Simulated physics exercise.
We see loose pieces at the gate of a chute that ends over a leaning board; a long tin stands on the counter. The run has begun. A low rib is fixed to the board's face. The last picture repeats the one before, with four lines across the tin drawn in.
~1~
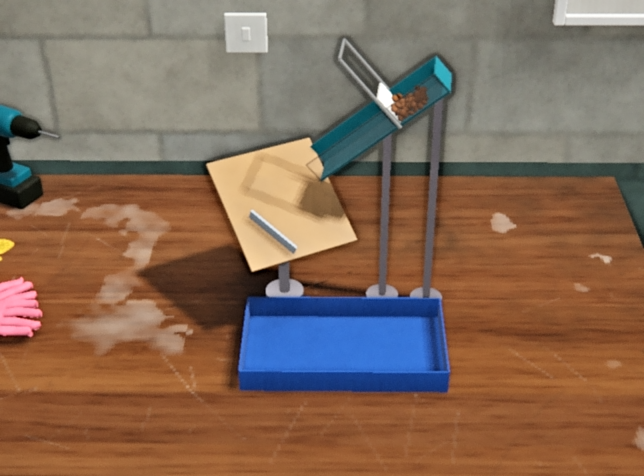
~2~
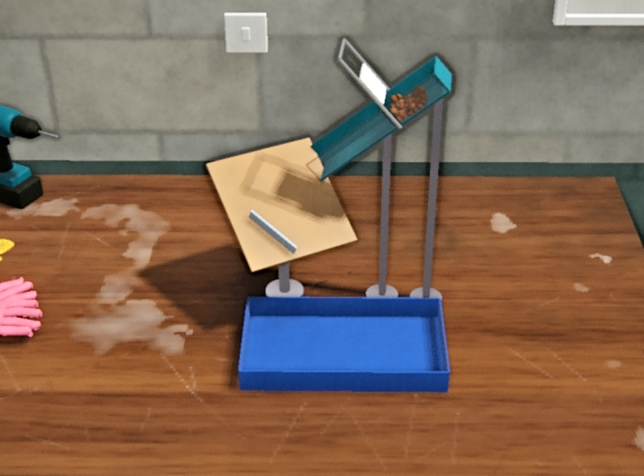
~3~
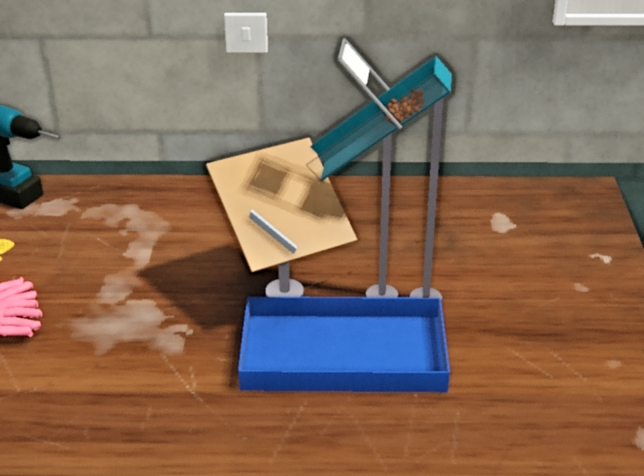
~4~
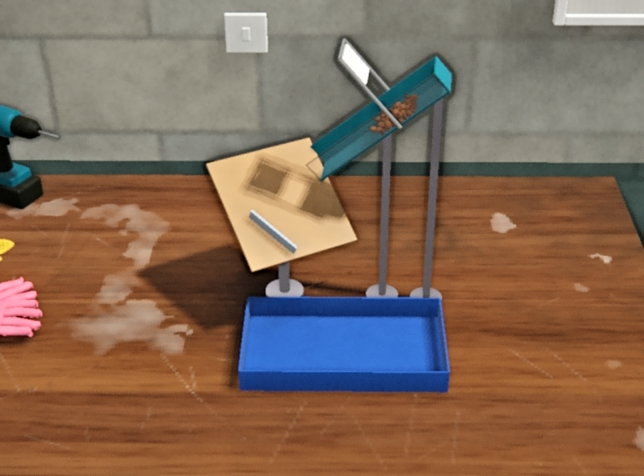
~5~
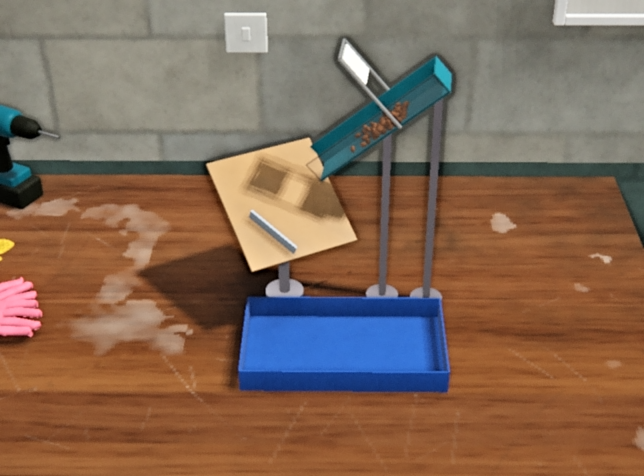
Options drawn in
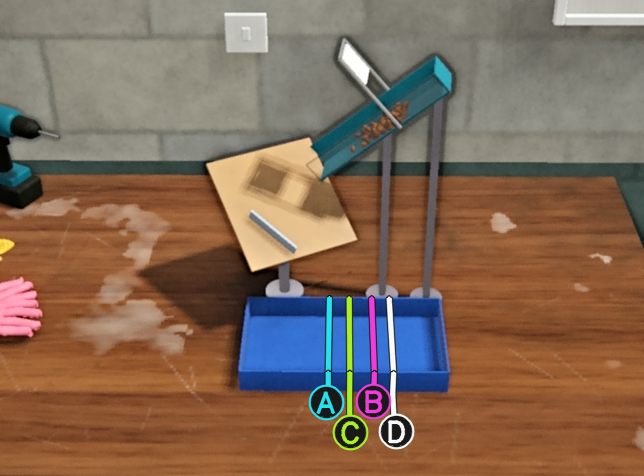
Brown pieces sliding down a sloping teal chute above a tilted wooden board and an empty blue tray, after its gate shifts.
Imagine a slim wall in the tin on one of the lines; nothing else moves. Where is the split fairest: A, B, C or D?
It is A.
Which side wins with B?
The left side.
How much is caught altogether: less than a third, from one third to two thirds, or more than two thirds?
About that: More than two thirds.
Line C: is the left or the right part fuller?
More lands on the left.
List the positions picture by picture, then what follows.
The first picture shows load behind the gate (407, 106), bits of dog kibble; lip of the chute (323, 172), sloping fairly steeply.
The second picture shows middle of the board (282, 202), tilted fairly steeply; middle of its low edge (306, 255); of its high edge (259, 150).
The third picture shows front corners of the tin (239, 371) and (449, 372), empty; front of the load (391, 116).
The fourth picture shows middle of the load (398, 115); its front (373, 129), roughly a quarter of the way to the lip; rib from (251, 210) to (297, 248).
The fifth picture shows middle of the load (387, 123); its front (353, 149), roughly half of the way to the lip.
On the marked copy, line A crosses the front rim at (328, 371); line B crosses the front rim at (374, 372); line C crosses the front rim at (349, 372); line D crosses the front rim at (393, 372).
Choosing A, of what is caught, roughly half on the left of the divider, roughly half on the right.
Choosing B, of what is caught, every piece on the left of the divider, not one piece on the right.
Choosing C, of what is caught, almost all on the left of the divider, about a tenth on the right.
Choosing D, of what is caught, every piece on the left of the divider, not one piece on the right.
